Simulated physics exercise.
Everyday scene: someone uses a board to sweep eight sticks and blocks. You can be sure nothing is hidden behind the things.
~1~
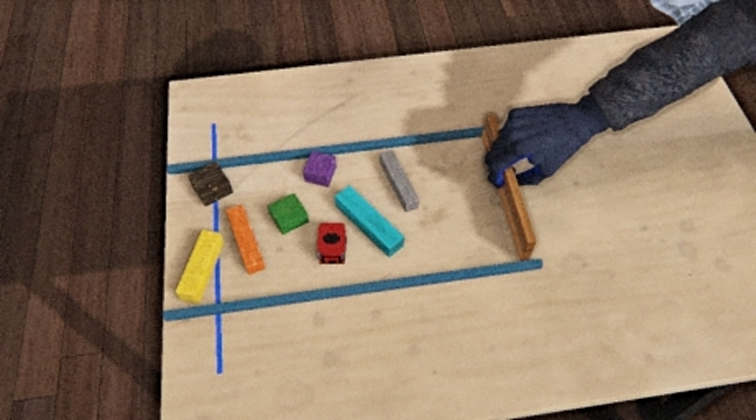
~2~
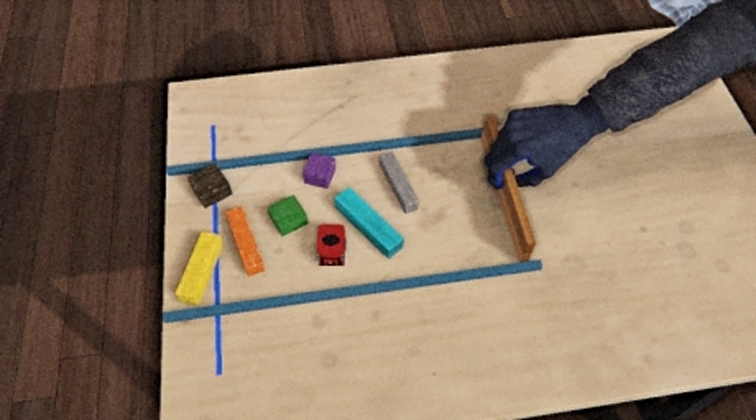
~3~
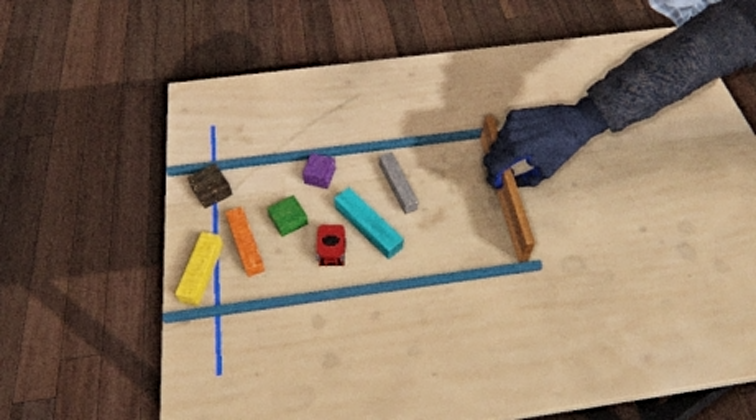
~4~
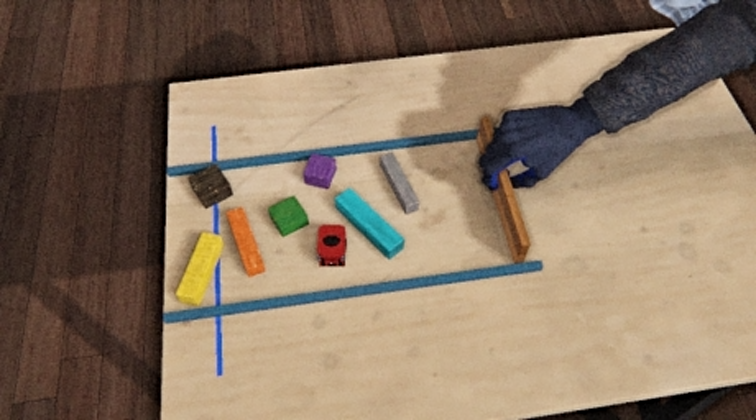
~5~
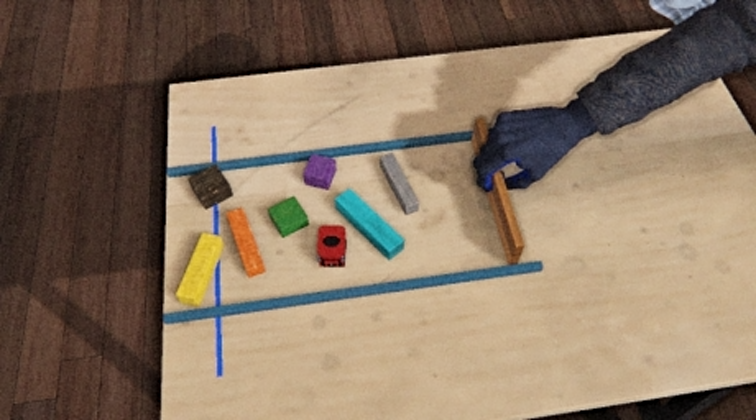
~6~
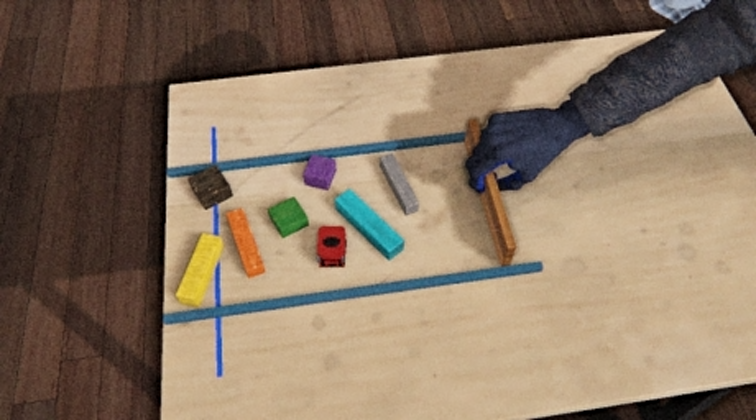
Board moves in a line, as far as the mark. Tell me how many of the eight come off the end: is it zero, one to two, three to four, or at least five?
It is three to four.
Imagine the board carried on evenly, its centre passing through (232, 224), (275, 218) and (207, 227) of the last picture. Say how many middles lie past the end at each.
Respectively 2, 0 and 4.
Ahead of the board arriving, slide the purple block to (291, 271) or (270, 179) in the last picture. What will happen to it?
Place by place, it comes down; does not fall.
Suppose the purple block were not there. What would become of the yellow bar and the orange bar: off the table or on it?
Outcome for the yellow bar: It drops; for the orange bar: It drops.
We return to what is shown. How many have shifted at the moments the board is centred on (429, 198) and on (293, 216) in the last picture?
0, then 7.
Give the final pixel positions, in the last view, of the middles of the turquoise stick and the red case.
The turquoise stick at (193, 249), the red case at (181, 290).
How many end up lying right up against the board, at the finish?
2.
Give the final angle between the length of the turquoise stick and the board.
Near 15 degrees.
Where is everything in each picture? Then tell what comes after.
The first frame shows yellow bar (201, 266); black block (211, 184); orange bar (246, 239); board (507, 185); tape (216, 234).
The second frame shows black block (210, 186); red case (332, 245).
The third frame shows orange bar (245, 241); green block (288, 216).
The fourth frame shows yellow bar (201, 268); grey bar (399, 183).
The fifth frame shows black block (211, 187); turquoise stick (369, 224).
The sixth frame shows yellow bar (201, 270); black block (211, 187); orange bar (246, 242); board (488, 190); tape (216, 237).
A little later, none off yet; yellow bar at rest near (201, 270); black block at rest near (211, 187); orange bar at rest near (246, 242).
Next, none off yet; yellow bar moving near (196, 271); black block at rest near (211, 187); orange bar shifted a little near (228, 247).
When it is over, the number that fall off is three or four; down, green block, orange bar, black block and yellow bar.
